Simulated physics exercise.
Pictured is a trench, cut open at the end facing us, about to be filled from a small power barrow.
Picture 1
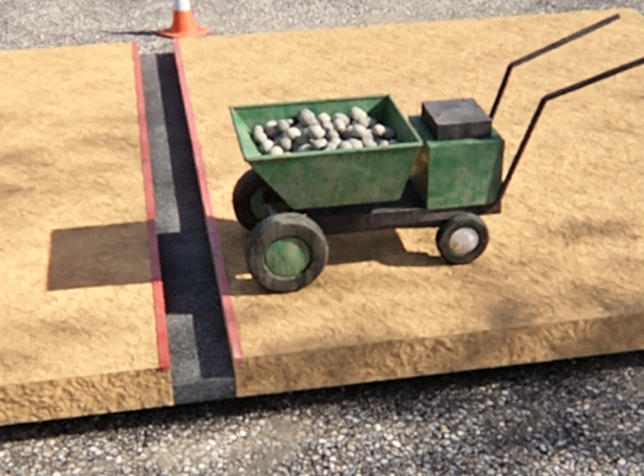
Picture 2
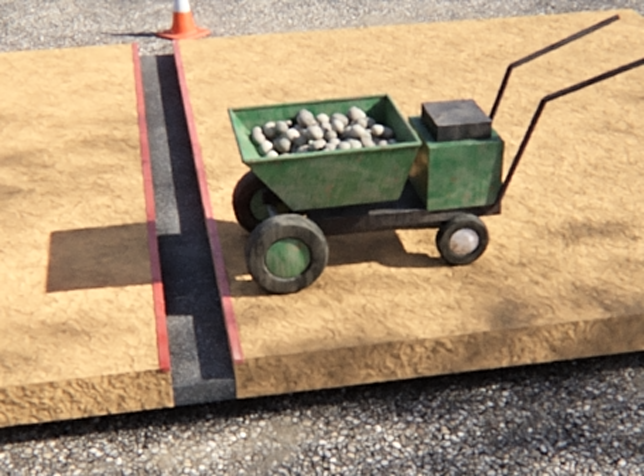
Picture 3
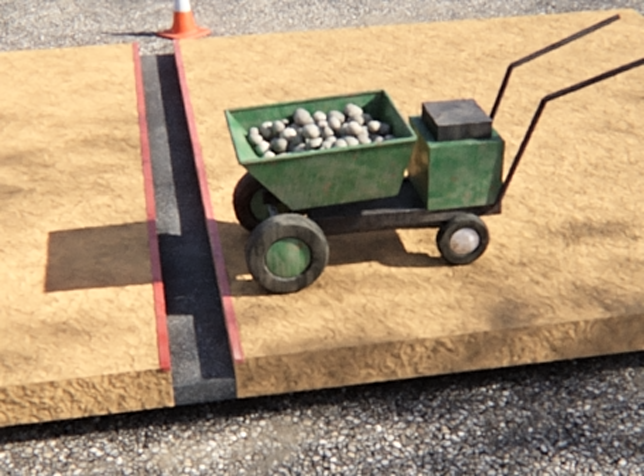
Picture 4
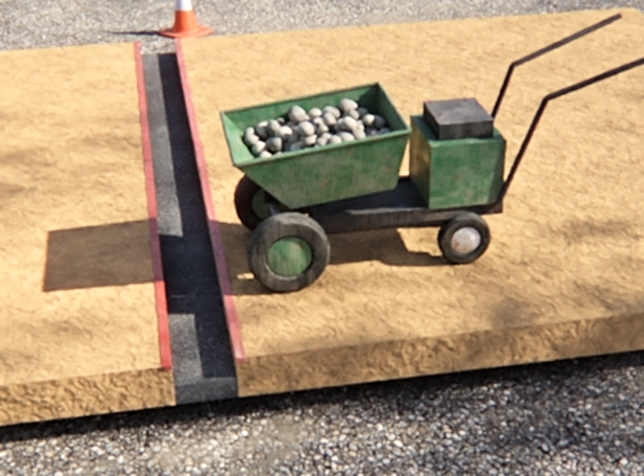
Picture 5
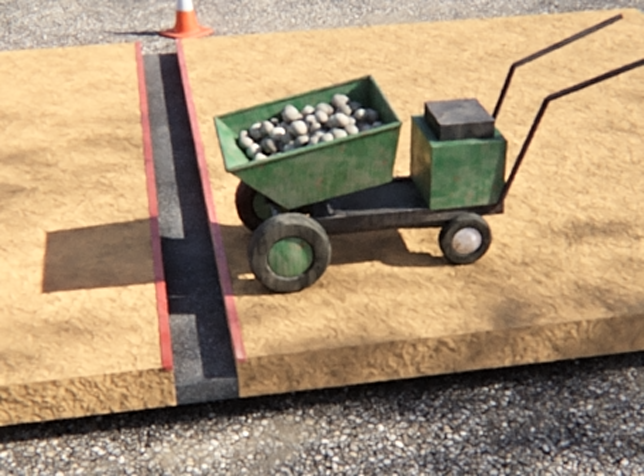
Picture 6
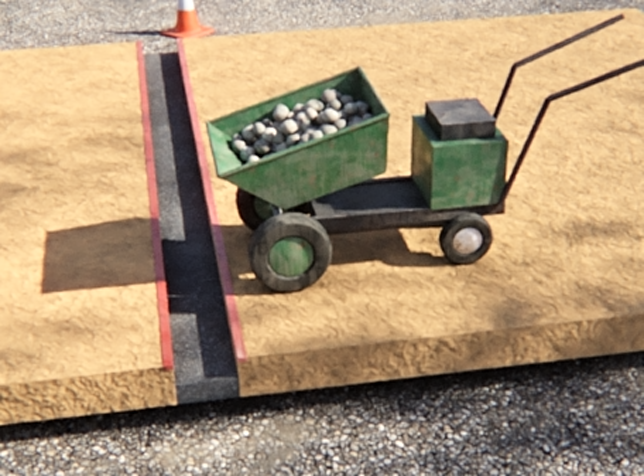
A green skip loaded with rounded grey stones sits level on a small power barrow beside a narrow, red-edged trench, then gradually tilts down toward the left, its right end rising while the barrow's wheels stay in place.
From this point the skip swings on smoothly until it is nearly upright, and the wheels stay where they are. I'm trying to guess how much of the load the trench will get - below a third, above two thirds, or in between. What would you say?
I would say below a third.
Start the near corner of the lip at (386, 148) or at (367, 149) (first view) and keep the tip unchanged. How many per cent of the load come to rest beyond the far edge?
First try: Some 0 %; second try: 0 %.
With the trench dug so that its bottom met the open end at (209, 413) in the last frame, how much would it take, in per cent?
About 20 percent.
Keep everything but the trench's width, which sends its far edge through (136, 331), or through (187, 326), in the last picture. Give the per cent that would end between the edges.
50 % then 0 %, roughly.
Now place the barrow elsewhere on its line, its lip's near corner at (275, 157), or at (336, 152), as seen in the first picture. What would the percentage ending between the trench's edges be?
First spot: About 50 percent; second spot: About 60 percent.
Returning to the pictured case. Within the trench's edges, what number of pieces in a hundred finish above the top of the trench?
Estimate: Near 10 per cent.
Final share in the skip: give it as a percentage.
I'd put it at about 5 per cent.
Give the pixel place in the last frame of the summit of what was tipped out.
Around (138, 254).
Just after the last frame, skip tipped steeply; every one in the skip.
A moment on, skip tipped right over; the larger part in the skip; just a few in or heaped over the trench; about a tenth beyond it; about a tenth falling.
Further on, skip tipped right over; roughly a quarter in the skip; about a tenth in or heaped over the trench; the larger part beyond it.
When it is over, skip tipped right over; about a tenth in the skip; about a tenth in or heaped over the trench; the larger part beyond it.
